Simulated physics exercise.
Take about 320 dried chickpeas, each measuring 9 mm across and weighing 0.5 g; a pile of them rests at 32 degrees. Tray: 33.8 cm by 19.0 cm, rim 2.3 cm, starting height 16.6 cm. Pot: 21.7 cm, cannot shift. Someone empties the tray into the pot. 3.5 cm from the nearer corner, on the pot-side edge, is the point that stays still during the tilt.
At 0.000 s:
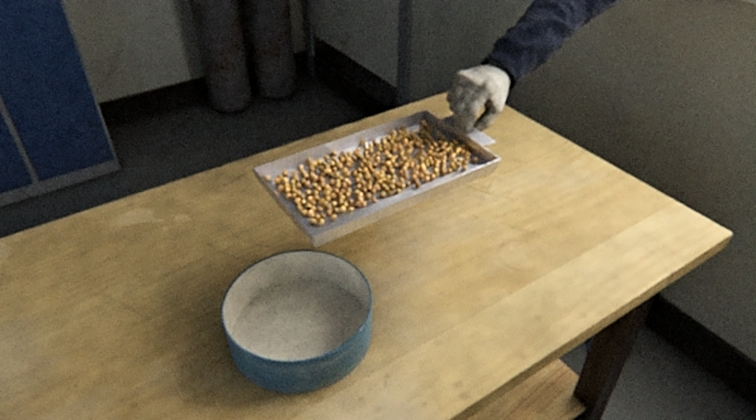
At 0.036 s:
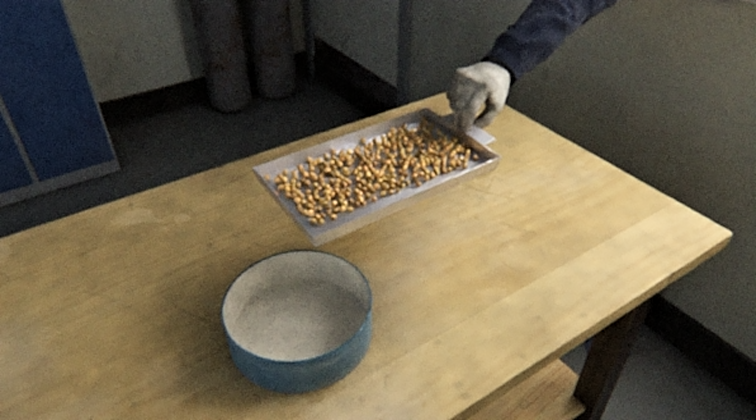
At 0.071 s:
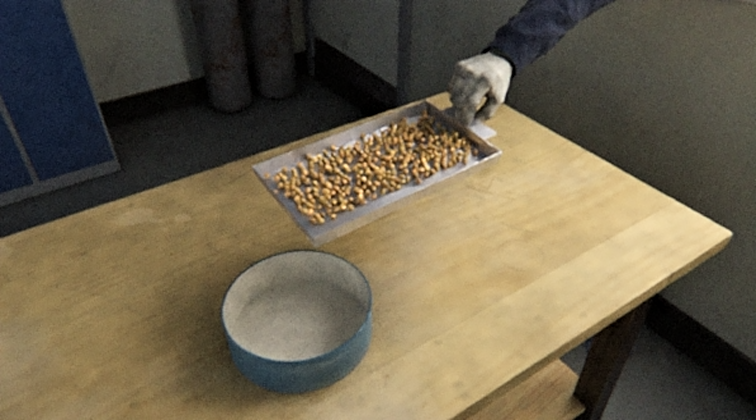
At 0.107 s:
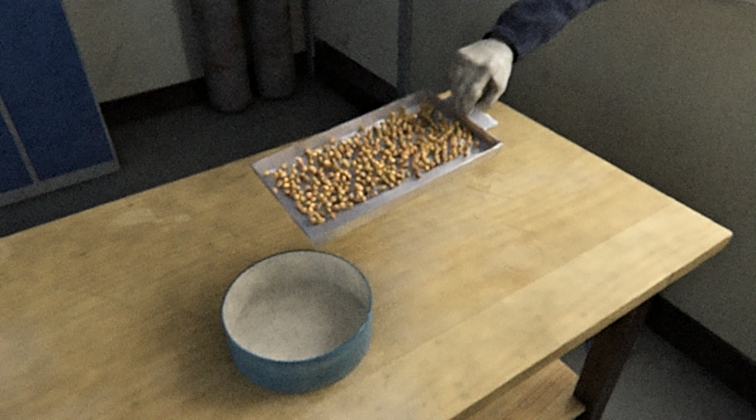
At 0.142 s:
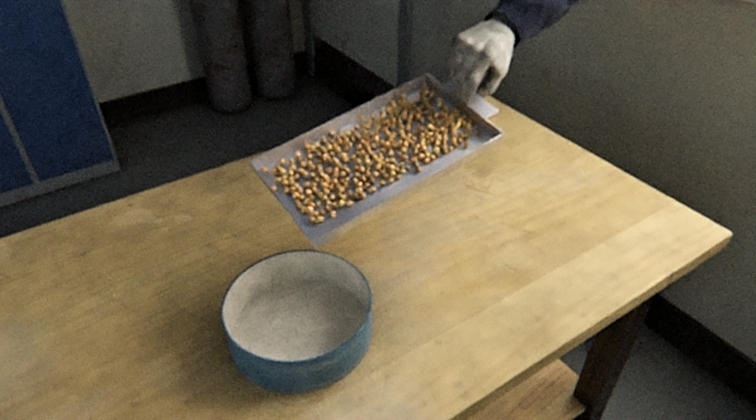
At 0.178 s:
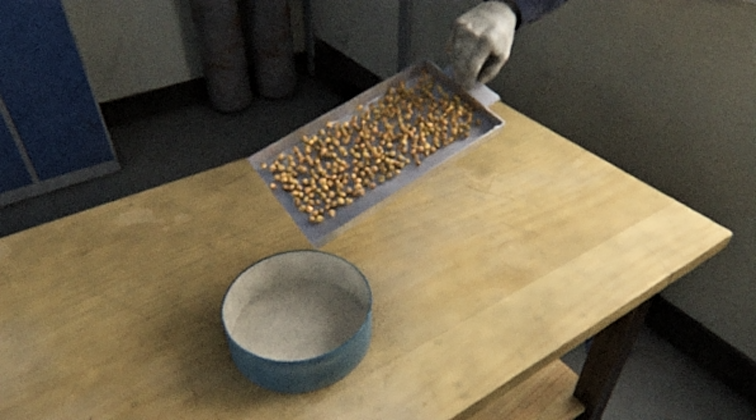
The footage shows a gloved hand gripping the right end of a metal tray of small golden pieces above a wooden table, near a round blue pot, then raising that end so the tray slopes down toward the left.
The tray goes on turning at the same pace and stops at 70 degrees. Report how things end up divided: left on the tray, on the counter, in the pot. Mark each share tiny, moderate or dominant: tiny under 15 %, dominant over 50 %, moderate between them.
Left on the tray: Moderate, counter: Tiny, pot: Dominant.
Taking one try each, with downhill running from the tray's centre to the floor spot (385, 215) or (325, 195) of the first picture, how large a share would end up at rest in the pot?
Around 30 % for the first direction, around 25 % for the second.
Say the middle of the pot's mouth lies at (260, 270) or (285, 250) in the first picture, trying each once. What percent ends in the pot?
About 10 percent the first time and about 0 percent the second.
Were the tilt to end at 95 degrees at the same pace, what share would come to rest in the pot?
95 percent.
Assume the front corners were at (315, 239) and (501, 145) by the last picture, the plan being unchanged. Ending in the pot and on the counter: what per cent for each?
Final per cent - pot 35, counter 5.
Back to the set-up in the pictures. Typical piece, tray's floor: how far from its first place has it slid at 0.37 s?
2 cm.
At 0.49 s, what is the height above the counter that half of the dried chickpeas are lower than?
The halfway line is at about 26 cm.
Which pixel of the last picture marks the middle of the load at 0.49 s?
Load centre, approx.: (337, 175) px.
After 0.37 s, tilt 46 degrees; the tray holds 100 %, the pot 0 %.
After 0.49 s, tilt 63 degrees; the tray holds 100 %, the pot 0 %.
After 0.74 s, tilt 70 degrees; the tray holds 40 %, the pot 45 %.
By 1.4 s all is still; tray 35 %, counter 0 %, pot 65 %.
